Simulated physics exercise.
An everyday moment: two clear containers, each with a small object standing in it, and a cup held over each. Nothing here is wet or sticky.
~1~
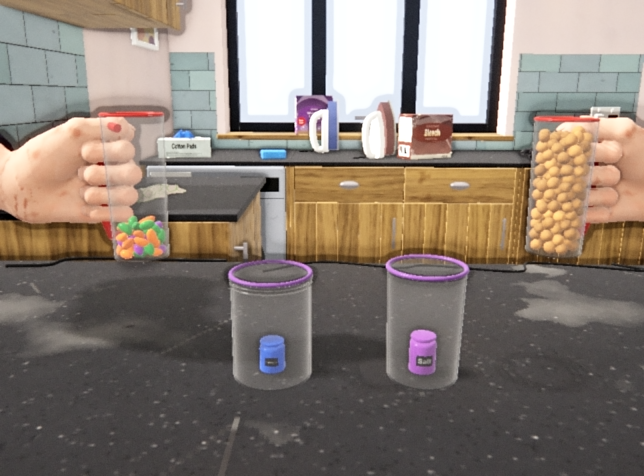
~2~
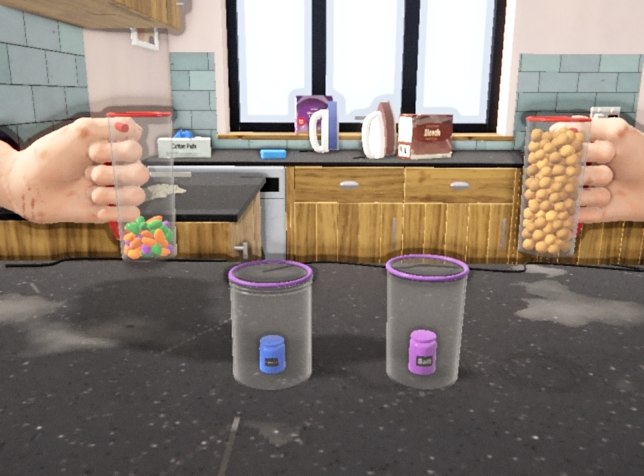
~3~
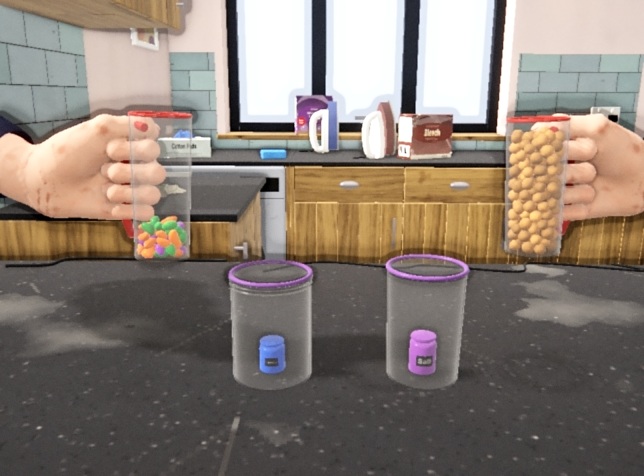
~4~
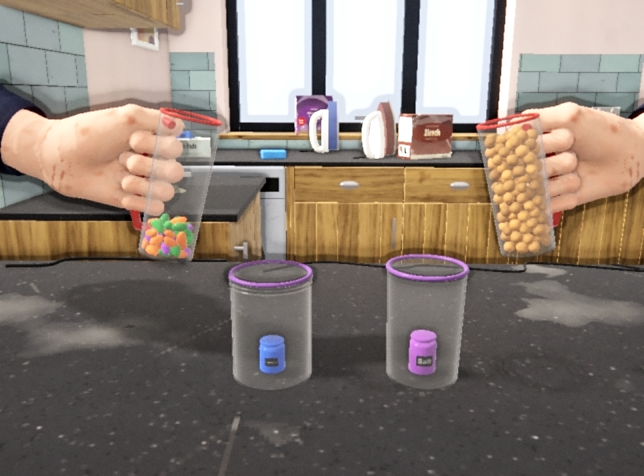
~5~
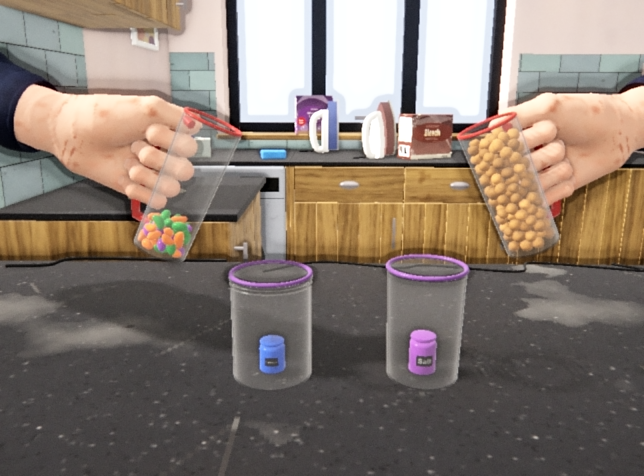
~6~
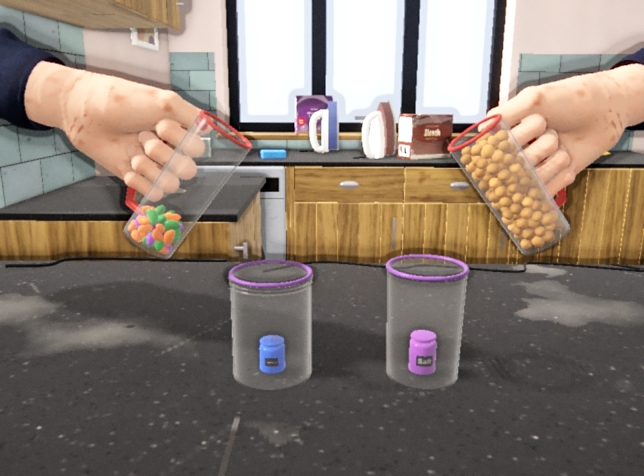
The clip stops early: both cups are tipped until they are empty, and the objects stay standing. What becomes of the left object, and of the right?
The left object remains in view above the fill and the right object is covered over.
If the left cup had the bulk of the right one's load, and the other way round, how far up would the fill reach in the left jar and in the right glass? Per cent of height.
Left: 50 %. Right: 30 %.
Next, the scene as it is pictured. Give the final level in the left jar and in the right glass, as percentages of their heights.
Near 20 on the left, 60 on the right.
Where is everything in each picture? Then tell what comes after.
In the first frame, small canister in the left jar (272, 354), a quarter of its height or less; left cup (137, 187), a quarter full of jelly beans; small canister in the right glass (423, 352), reaching about a third of the way up; right cup (560, 187), nearly full of roasted chickpeas.
In the second frame, left cup (145, 187), upright; right cup (552, 187), upright.
In the third frame, left cup (162, 187), tipped 3°; right cup (535, 187), tipped 3°.
In the fourth frame, left cup (178, 187), tipped 14°; right cup (518, 187), tipped 14°.
In the fifth frame, left cup (186, 187), tipped 25°; right cup (510, 187), tipped 25°.
In the sixth frame, small canister in the left jar (272, 354); left cup (186, 187), tipped 37°; small canister in the right glass (423, 352); right cup (510, 187), tipped 37°.
Then, 0.68 s later than the last frame, left jar empty, all of its cupful still in the cup; right glass empty, all of its cupful still in the cup.
Then, 1.28 s later than the last frame, left jar nearly empty, nearly all of its cupful still in the cup; right glass nearly empty, the larger part of its cupful still in the cup.
Then, 1.79 s later than the last frame, left jar nearly empty, none of its cupful still in the cup; right glass half full, none of its cupful still in the cup.
When it is over, left jar a quarter full (surface near (272, 349)), nothing beside it; right glass two thirds full (surface near (425, 310)), nothing beside it; the left thing is still showing; the right thing is covered.
